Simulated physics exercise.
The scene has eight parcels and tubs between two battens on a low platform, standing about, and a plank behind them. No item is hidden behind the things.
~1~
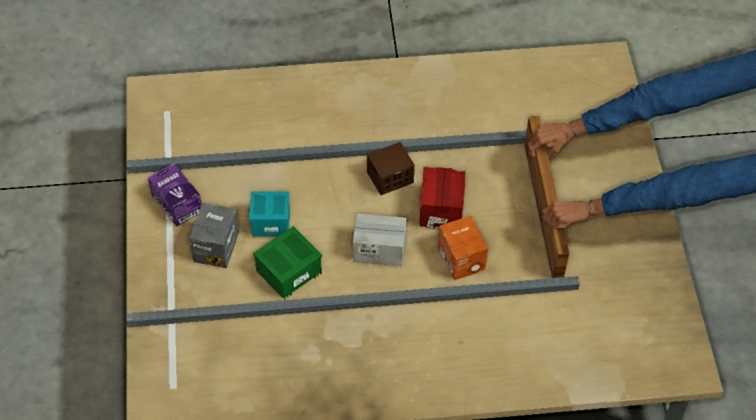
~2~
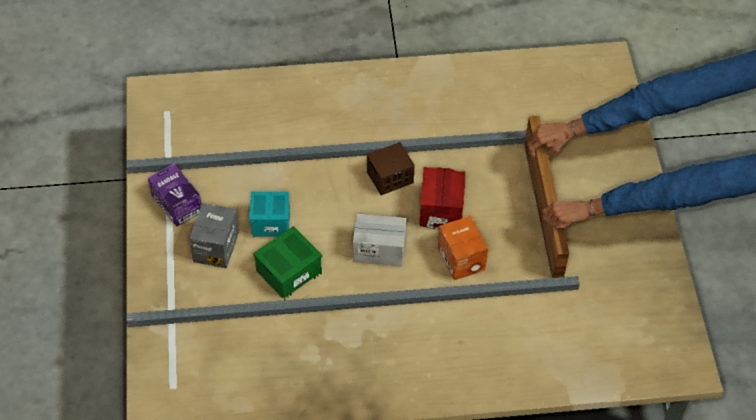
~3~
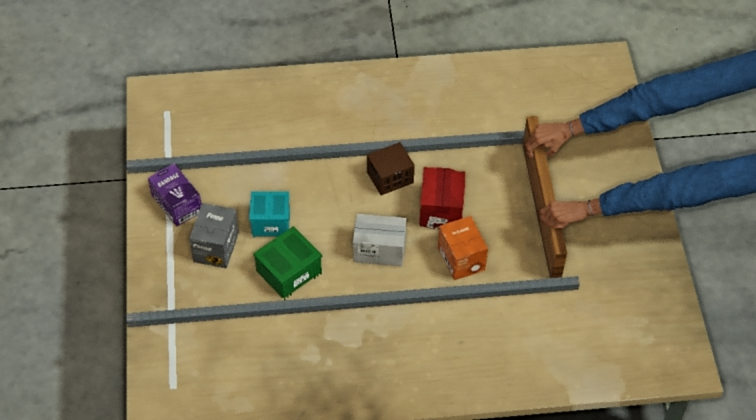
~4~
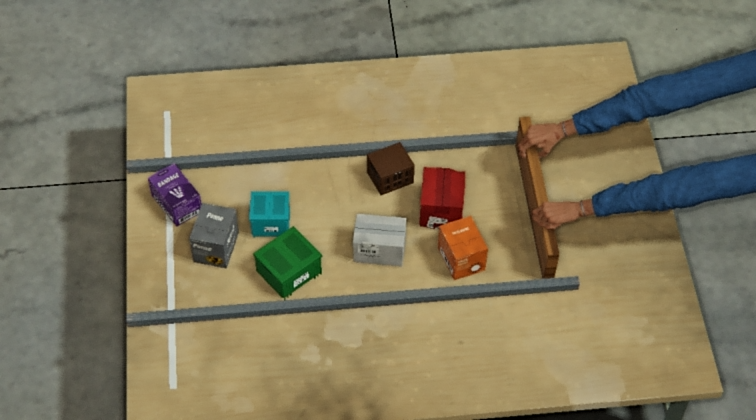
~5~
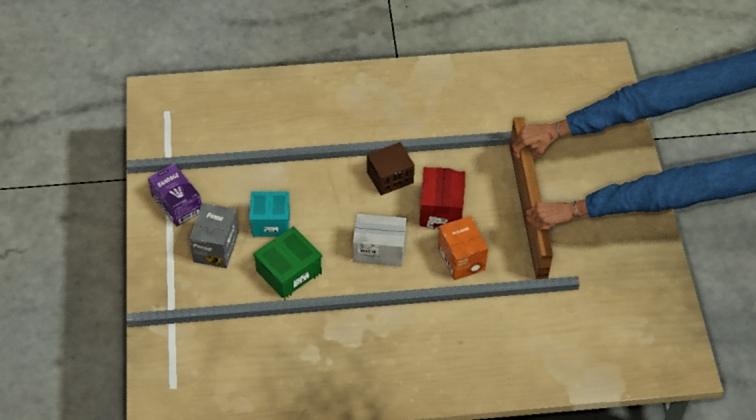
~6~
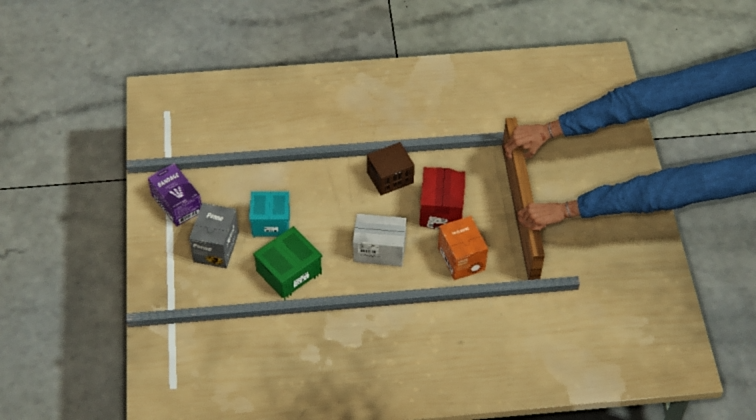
Two hands sliding a wooden plank slightly left between two battens on a low platform, the coloured boxes ahead of it staying still.
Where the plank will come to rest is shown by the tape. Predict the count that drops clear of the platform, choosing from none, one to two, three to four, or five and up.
The count is five and up.
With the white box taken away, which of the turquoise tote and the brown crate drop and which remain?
Here's the picture: The turquoise tote is gone, and the brown crate hangs on.
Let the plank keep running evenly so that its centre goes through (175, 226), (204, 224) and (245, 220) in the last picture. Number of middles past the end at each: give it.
The numbers past the end are 5, 2 and 0.
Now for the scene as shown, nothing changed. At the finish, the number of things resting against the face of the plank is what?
At rest, 3 are in contact.
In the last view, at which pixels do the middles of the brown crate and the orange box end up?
The brown crate ends up near (149, 182), and the orange box near (152, 270).
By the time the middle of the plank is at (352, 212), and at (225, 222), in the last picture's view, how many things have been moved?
The count is 5 at the first point and 8 at the second.
A little later, none off yet; purple box at rest near (175, 195); grey box at rest near (215, 236); turquoise tote at rest near (270, 215).
When it is over, the number that fall off is five or more; down, white box, green tote, turquoise tote, grey box and purple box.
